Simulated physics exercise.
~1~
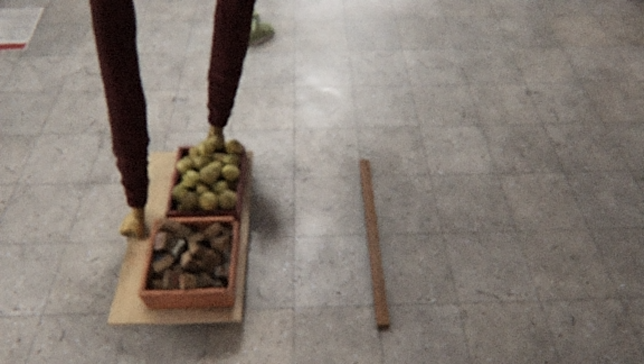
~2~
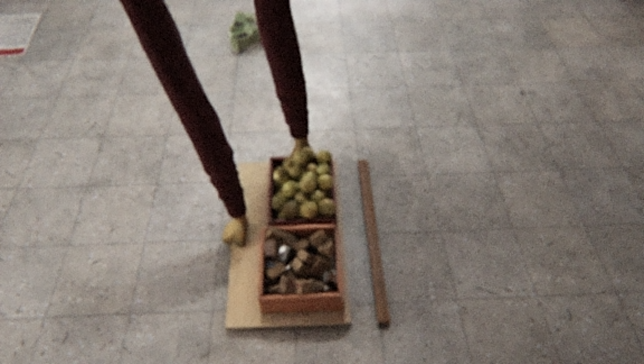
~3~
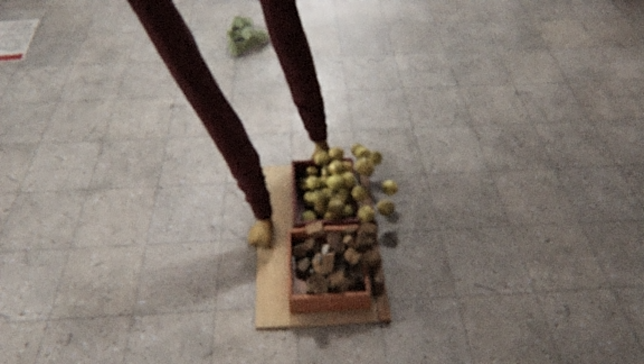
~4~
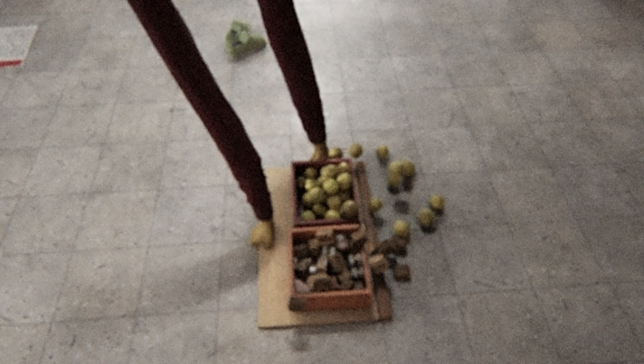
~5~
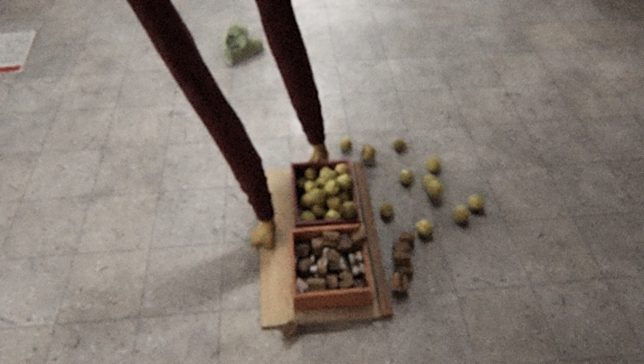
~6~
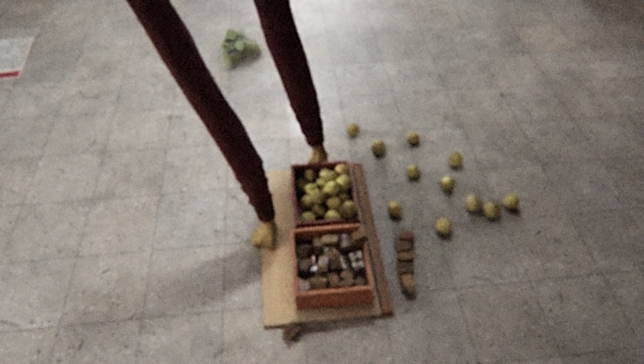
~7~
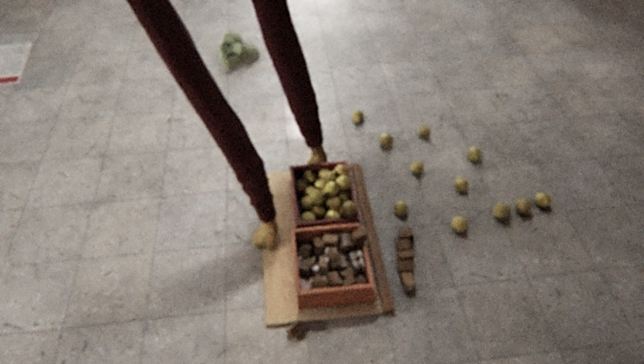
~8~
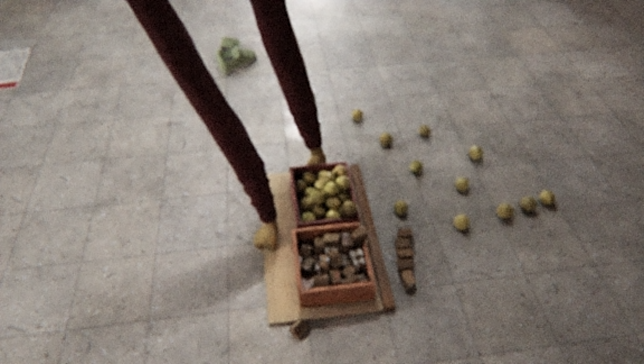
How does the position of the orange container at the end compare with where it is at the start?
At the end the orange container is well to the right of where it starts, having gone from the left part of the view to near the middle, beside the batten.
